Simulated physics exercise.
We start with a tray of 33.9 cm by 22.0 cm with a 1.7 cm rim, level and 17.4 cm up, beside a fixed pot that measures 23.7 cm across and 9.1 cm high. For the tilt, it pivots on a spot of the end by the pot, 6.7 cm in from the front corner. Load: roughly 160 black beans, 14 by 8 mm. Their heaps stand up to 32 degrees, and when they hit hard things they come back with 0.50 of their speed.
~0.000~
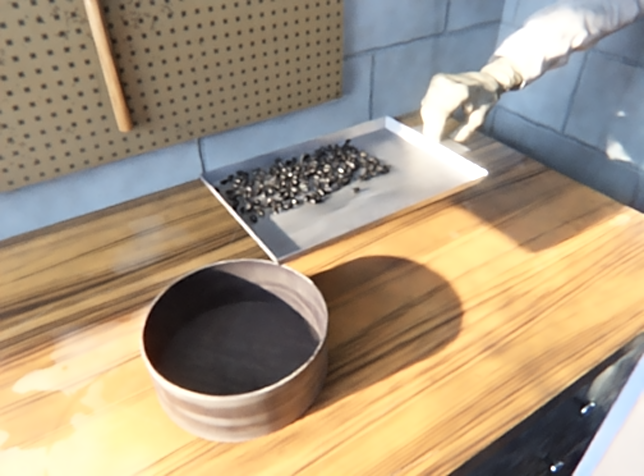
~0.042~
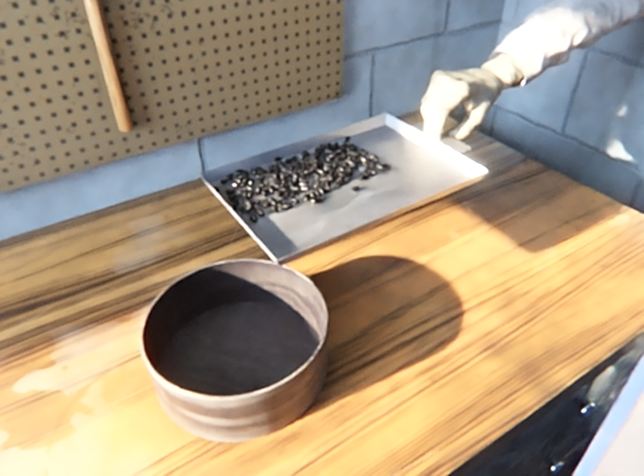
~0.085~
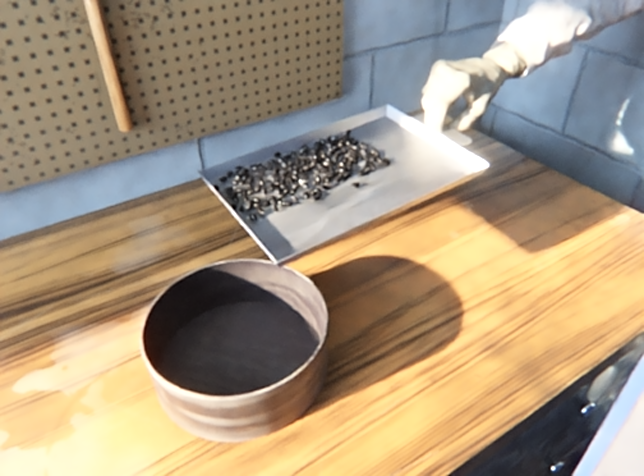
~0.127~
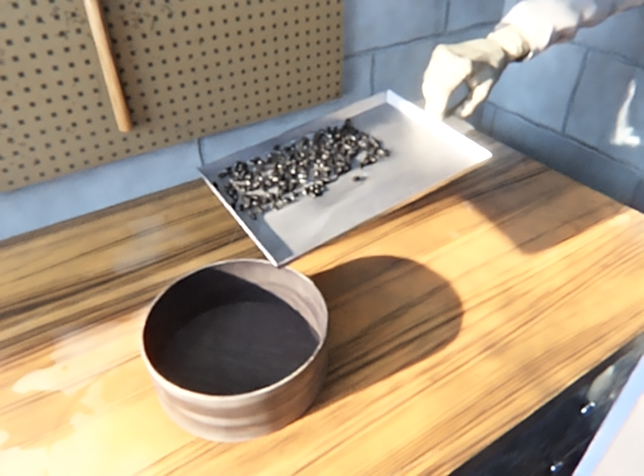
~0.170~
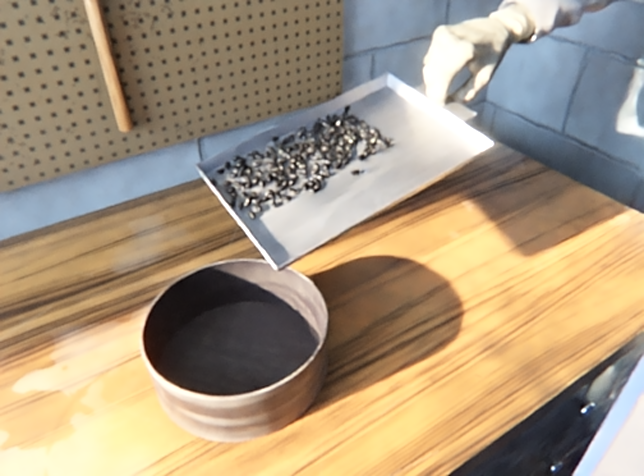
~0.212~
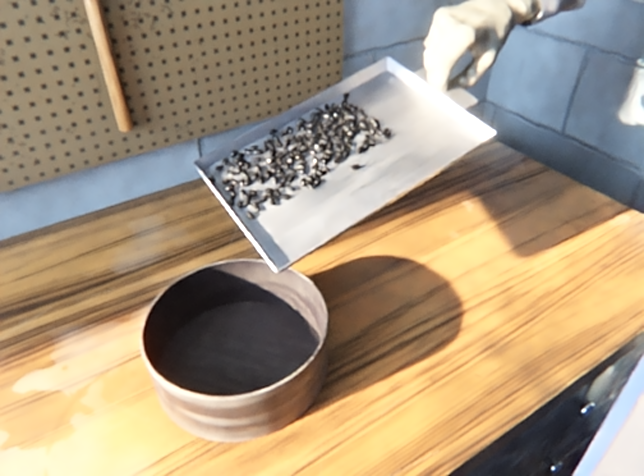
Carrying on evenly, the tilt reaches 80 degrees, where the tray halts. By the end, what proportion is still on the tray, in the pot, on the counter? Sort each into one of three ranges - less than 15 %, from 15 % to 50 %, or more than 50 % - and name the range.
Ranges: Left on the tray: Less than 15 %; pot: More than 50 %; counter: Less than 15 %.
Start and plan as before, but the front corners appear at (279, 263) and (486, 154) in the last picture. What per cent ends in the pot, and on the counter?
Split: Pot = 100, counter = 0.
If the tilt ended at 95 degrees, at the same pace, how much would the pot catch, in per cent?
Then about 100 per cent.
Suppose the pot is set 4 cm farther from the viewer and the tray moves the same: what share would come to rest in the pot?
About 95 %.
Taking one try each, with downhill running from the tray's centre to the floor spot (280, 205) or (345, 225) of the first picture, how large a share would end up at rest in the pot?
I'd put it at roughly 40 per cent for the first tilt and roughly 90 per cent for the second.
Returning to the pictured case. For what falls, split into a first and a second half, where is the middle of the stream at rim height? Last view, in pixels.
(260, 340) first, (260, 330) later, roughly.
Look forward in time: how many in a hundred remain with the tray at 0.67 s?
Roughly 70 per cent.
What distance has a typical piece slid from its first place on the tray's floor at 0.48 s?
It has moved some 5 cm from its start.
Then, at 0.48 s, tilt 48 degrees; the tray holds 100 %, the pot 0 %.
After 0.67 s, tilt 70 degrees; the tray holds 70 %, the pot 5 %.
After 0.97 s, tilt 80 degrees; the tray holds 0 %, the pot 100 %.
In the end, at 1.8 s, tray 0 %, pot 100 %, counter 0 %.
